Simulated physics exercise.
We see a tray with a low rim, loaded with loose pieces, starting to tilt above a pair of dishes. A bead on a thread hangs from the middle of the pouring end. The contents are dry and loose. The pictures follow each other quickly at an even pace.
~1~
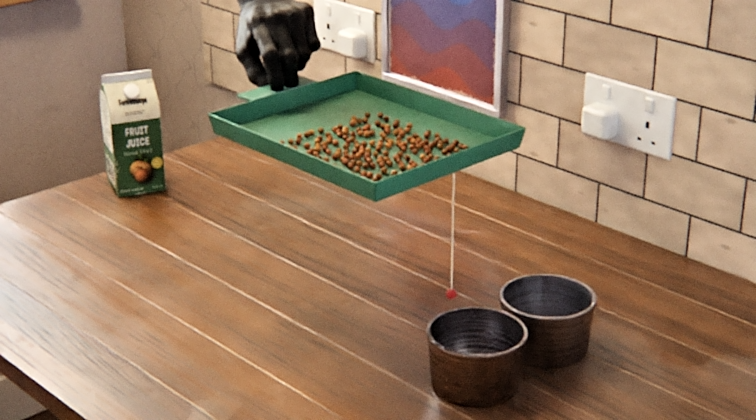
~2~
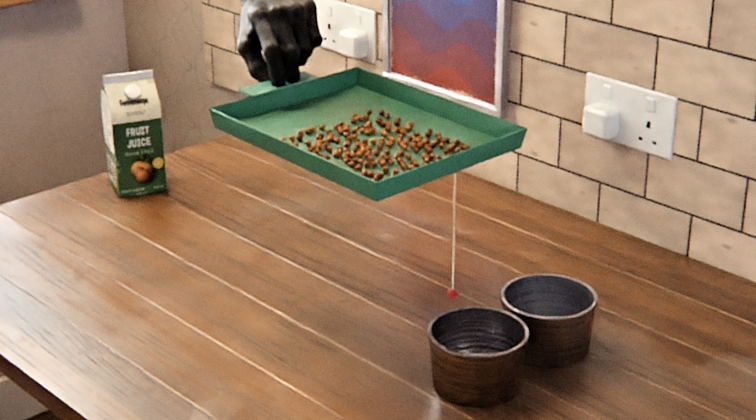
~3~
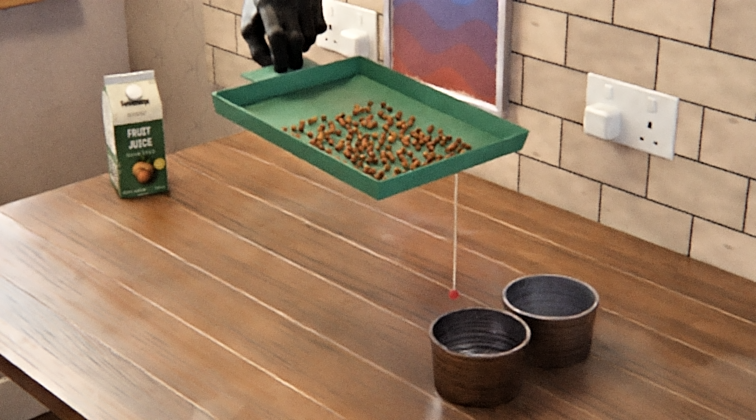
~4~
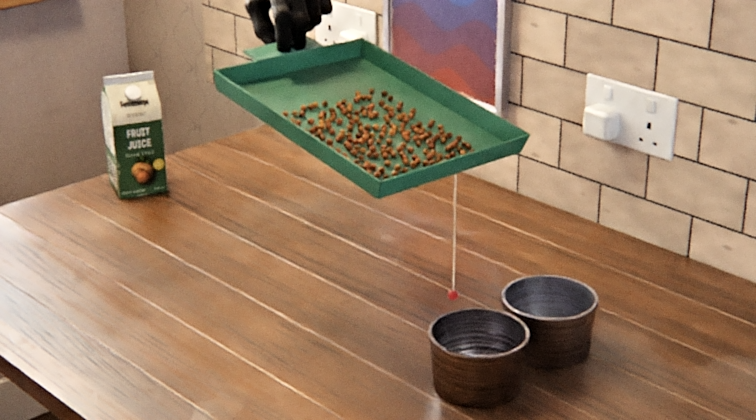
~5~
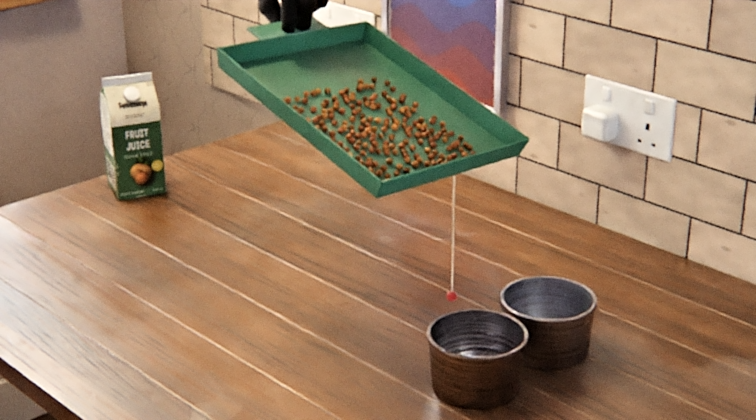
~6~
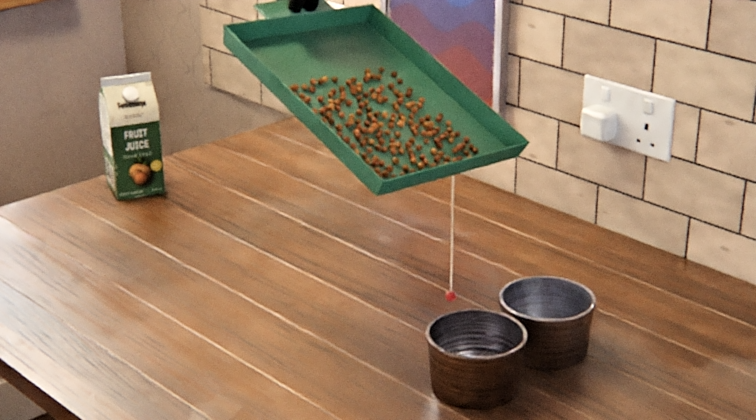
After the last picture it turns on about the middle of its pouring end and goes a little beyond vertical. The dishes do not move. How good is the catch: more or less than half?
Together they catch over half.
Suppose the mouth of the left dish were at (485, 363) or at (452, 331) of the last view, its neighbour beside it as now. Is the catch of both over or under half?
The first try: The smaller part. The second: More than half.
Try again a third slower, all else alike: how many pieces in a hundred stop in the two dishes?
About 90 per cent.
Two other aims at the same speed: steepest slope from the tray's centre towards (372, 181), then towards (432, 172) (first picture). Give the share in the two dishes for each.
Roughly 0 per cent, and 50 per cent.
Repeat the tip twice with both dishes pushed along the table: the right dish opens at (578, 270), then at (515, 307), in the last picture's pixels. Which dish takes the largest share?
At the first place the dish on the left, at the second the right-hand dish.
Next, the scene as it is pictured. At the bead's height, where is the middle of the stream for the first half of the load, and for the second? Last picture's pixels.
First near (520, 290), later near (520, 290).
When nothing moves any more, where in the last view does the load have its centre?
Close to (536, 352).
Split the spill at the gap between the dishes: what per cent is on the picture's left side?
About 40 per cent.
Soon after the last picture, tray tipped steeply; nearly all on the tray; a stray few in the right dish; a stray few outside both; a stray few in the air.
A little later, tray tipped past a quarter turn; about a third on the tray; a stray few in the left dish; a small part in the right dish; a stray few outside both; about half in the air.
Later still, tray tipped past a quarter turn; about a third in the left dish; about half in the right dish; a small part outside both.
At rest, tray tipped past a quarter turn; about a third in the left dish; about half in the right dish; a small part outside both.
